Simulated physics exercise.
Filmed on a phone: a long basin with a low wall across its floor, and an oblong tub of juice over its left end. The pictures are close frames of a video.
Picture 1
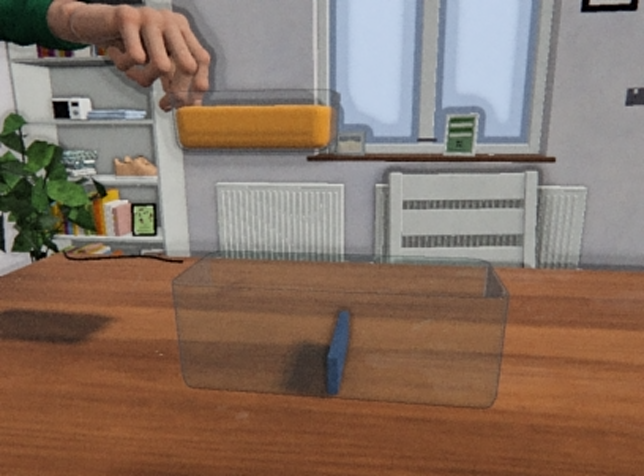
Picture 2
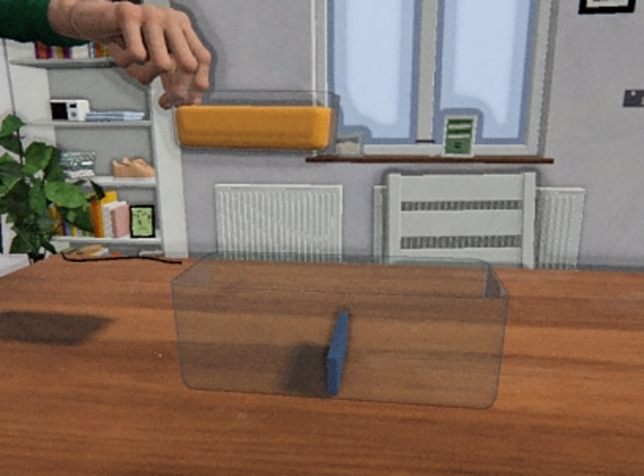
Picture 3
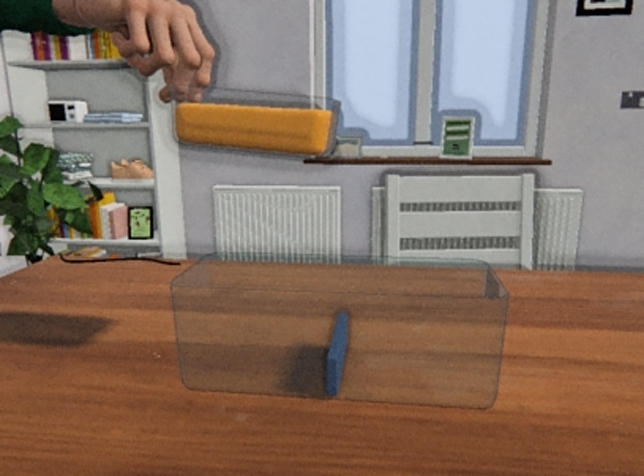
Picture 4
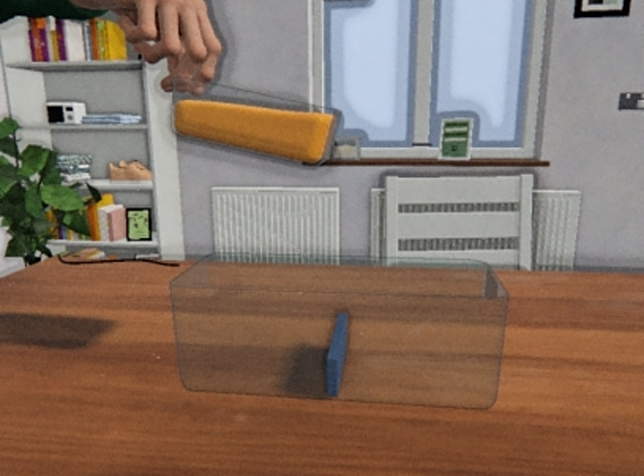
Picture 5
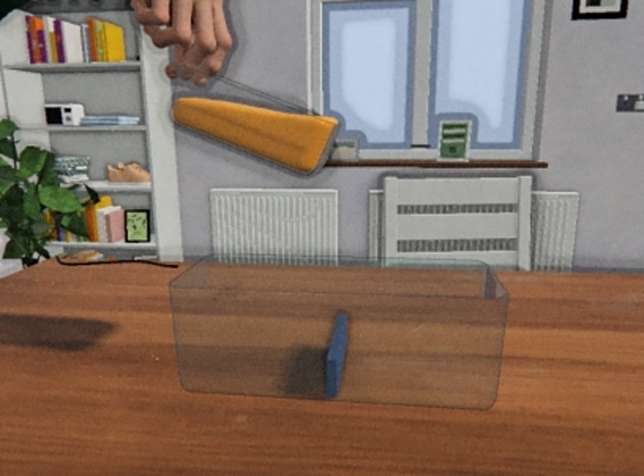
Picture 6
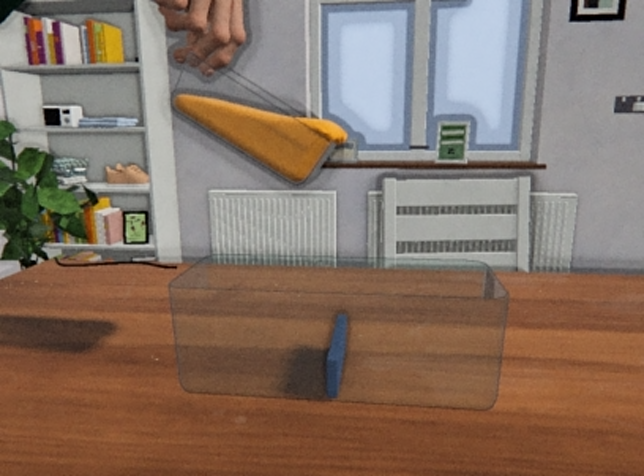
An oblong see-through tub of orange juice is held by a hand at the upper left, above a long clear basin on a wooden table, seen from the front. A low blue wall crosses the basin's floor, with a shelf, plant, white chair and window behind. The tub tilts down to the right, slowly then further, as the hand shifts right and juice reaches over its lower edge.
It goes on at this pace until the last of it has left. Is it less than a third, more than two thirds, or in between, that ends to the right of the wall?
It comes to above two thirds.
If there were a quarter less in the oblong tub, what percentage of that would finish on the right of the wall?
Close to 75 per cent.
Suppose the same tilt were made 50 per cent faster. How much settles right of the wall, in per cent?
Close to 70 per cent.
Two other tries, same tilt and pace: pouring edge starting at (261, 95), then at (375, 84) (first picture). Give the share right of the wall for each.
Near 20 % and 75 %.
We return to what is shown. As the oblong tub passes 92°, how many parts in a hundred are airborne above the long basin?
Close to 50 per cent.
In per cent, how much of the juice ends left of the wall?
About 15 per cent.
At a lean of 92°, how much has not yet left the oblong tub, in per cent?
Some 10 per cent.
A moment on, the oblong tub is tipped on its side and 8 per cent is still to pour, 0 is left of the wall and 40 right of it.
Next, the oblong tub is tipped right over and 1 per cent is still to pour, 10 is left of the wall and 75 right of it.
Then the oblong tub is tipped right over and 0 per cent is still to pour, 15 is left of the wall and 75 right of it.
Later the oblong tub is tipped right over and 0 per cent is still to pour, 15 is left of the wall and 75 right of it.
Finally, 15 per cent lies left of the wall, 75 right of it and 10 outside.
